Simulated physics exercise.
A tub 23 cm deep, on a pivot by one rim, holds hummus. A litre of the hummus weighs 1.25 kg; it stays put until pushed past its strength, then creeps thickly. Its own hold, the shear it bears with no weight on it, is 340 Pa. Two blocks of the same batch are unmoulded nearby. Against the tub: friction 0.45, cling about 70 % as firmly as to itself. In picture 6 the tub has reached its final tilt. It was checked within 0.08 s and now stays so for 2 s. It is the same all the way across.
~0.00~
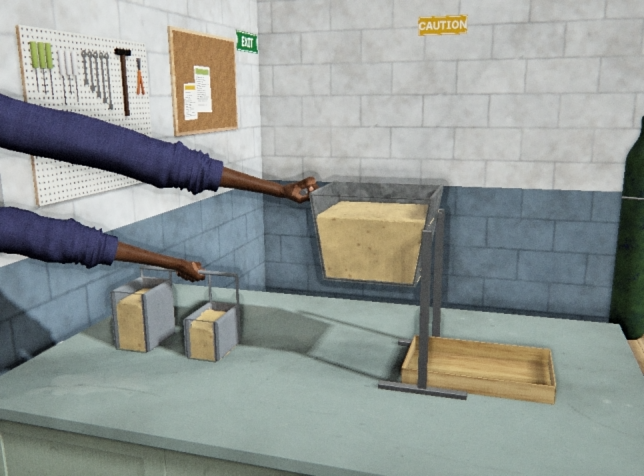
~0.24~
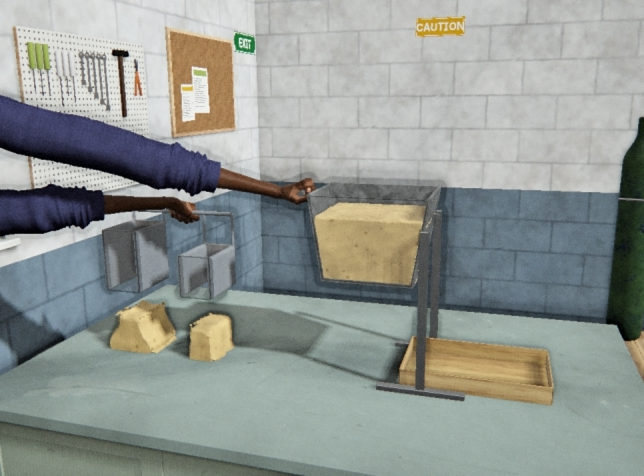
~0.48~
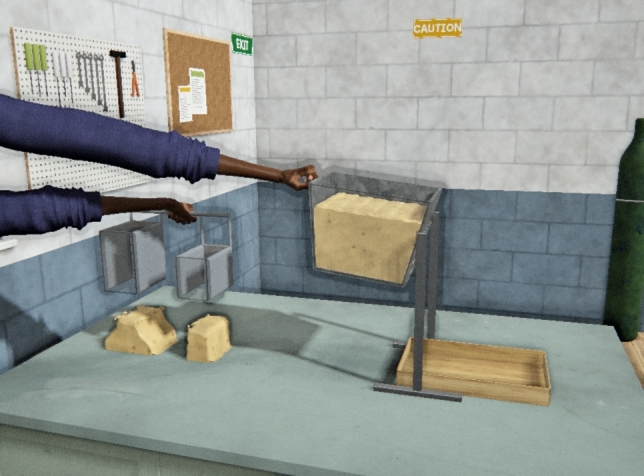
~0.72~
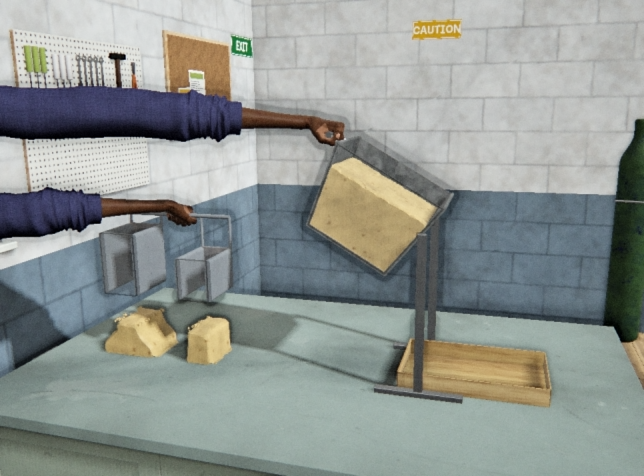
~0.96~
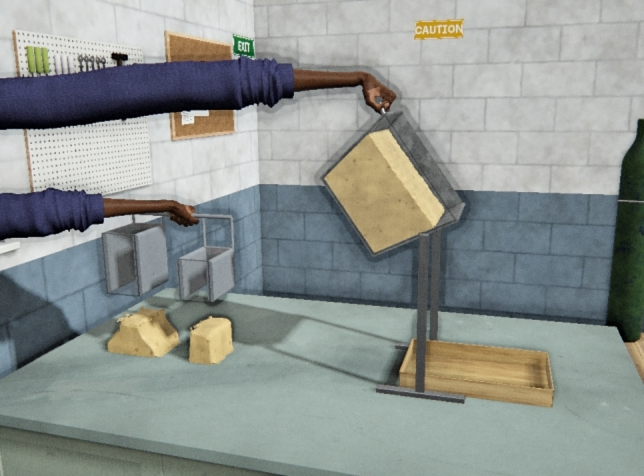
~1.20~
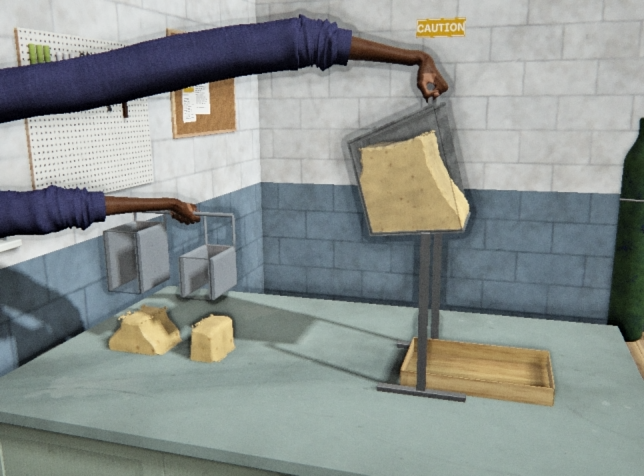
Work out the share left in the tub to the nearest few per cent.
It comes to some 53 %.
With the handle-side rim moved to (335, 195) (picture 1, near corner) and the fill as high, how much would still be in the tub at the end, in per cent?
In that case some 70 per cent.
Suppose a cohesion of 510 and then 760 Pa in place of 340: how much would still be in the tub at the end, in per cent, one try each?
In turn about 65 %, 100 %.
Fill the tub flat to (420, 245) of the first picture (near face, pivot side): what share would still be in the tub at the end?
In that case some 90 per cent.
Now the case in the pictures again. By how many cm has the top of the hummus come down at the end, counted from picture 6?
Some 13 cm.
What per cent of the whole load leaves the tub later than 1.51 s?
Near 10 %.
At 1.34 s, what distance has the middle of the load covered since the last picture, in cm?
Roughly 5 cm.
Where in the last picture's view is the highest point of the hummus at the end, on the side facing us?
Around (383, 187).
After 1.34 s, the tub is at 75 degrees and holds 87 %.
After 1.51 s, the tub is at 75 degrees and holds 63 %.
After 1.68 s, the tub is at 75 degrees and holds 54 %.
After 1.85 s, the tub is at 75 degrees and holds 53 %.
After 3.20 s, at the end, the tub is at 75 degrees and holds 53 %.
